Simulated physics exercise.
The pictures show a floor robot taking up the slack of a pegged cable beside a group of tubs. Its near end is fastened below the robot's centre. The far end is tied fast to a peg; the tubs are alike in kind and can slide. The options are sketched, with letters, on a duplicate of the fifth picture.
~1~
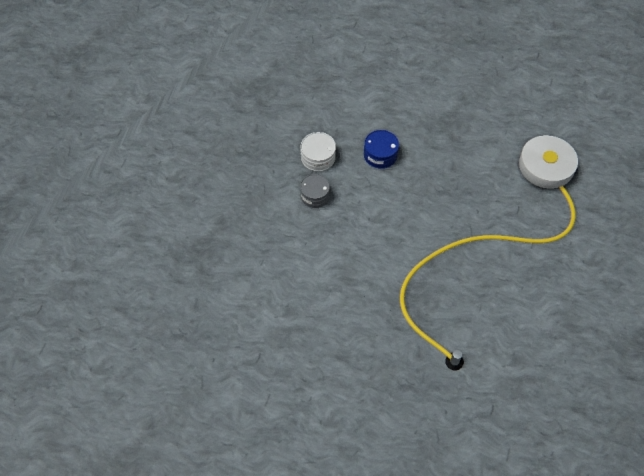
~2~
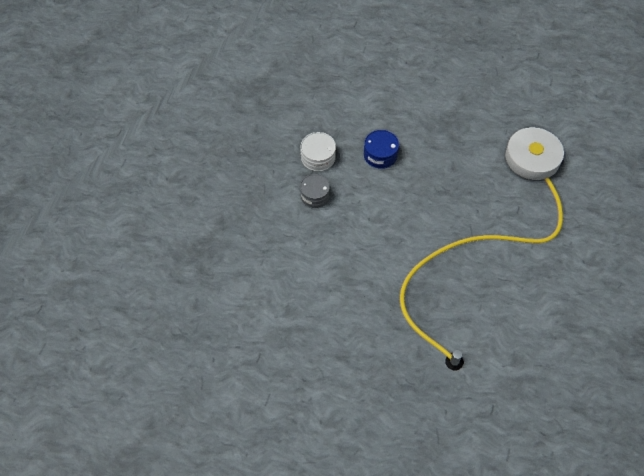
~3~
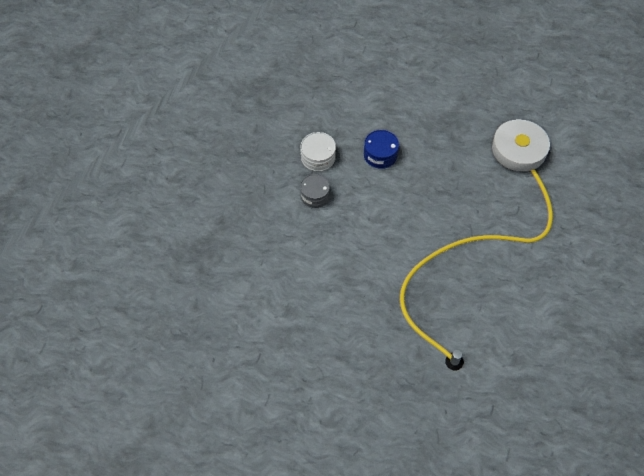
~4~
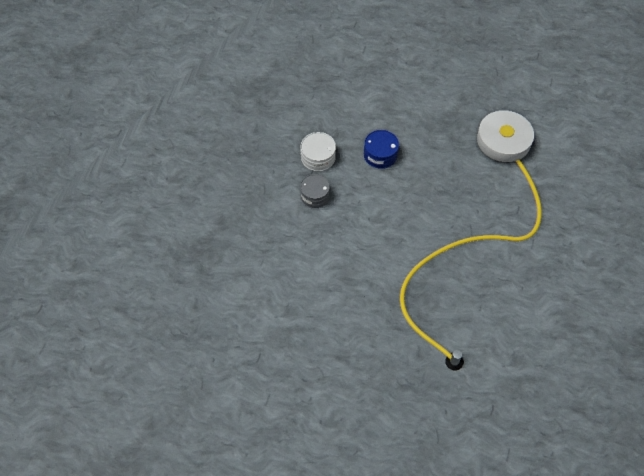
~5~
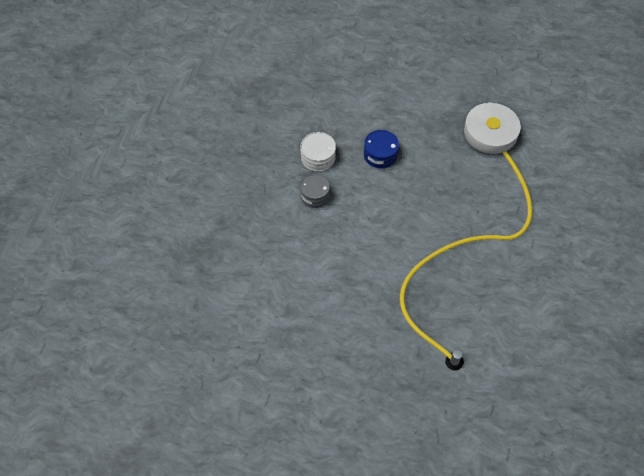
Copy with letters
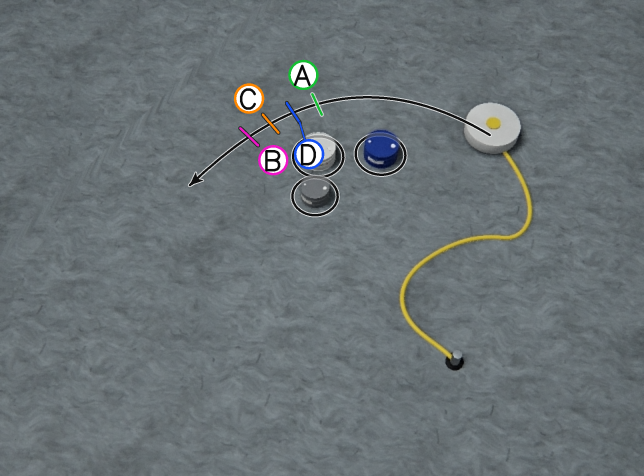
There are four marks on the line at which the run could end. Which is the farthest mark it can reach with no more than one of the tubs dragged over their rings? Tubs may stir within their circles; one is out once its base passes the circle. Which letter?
As far as tick B.
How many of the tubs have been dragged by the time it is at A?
The count is none.
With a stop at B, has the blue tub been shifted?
Yes.
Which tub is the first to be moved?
The blue tub.
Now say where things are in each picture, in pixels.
White tub (318, 152); grey tub (315, 191); blue tub (381, 149), in the first frame.
Robot (534, 155); peg (456, 358), in the second frame.
Robot (520, 146); grey tub (315, 191), in the third frame.
Robot (505, 137); peg (456, 358), in the fourth frame.
Robot (492, 129); grey tub (315, 191); blue tub (381, 149); peg (456, 358), in the fifth frame.
On the marked copy, A at (317, 104); B at (249, 137); C at (271, 124); D at (293, 113); the route from (490, 135) via (325, 102) to (190, 185).
Taking B. A third of the way, robot (407, 95).
Two thirds of the way, robot (317, 98).
When it is over, robot (248, 131); blue tub (352, 168); one over the rings.
As for the rest, A is within the limit but short; C is within the limit but short; D is within the limit but short.
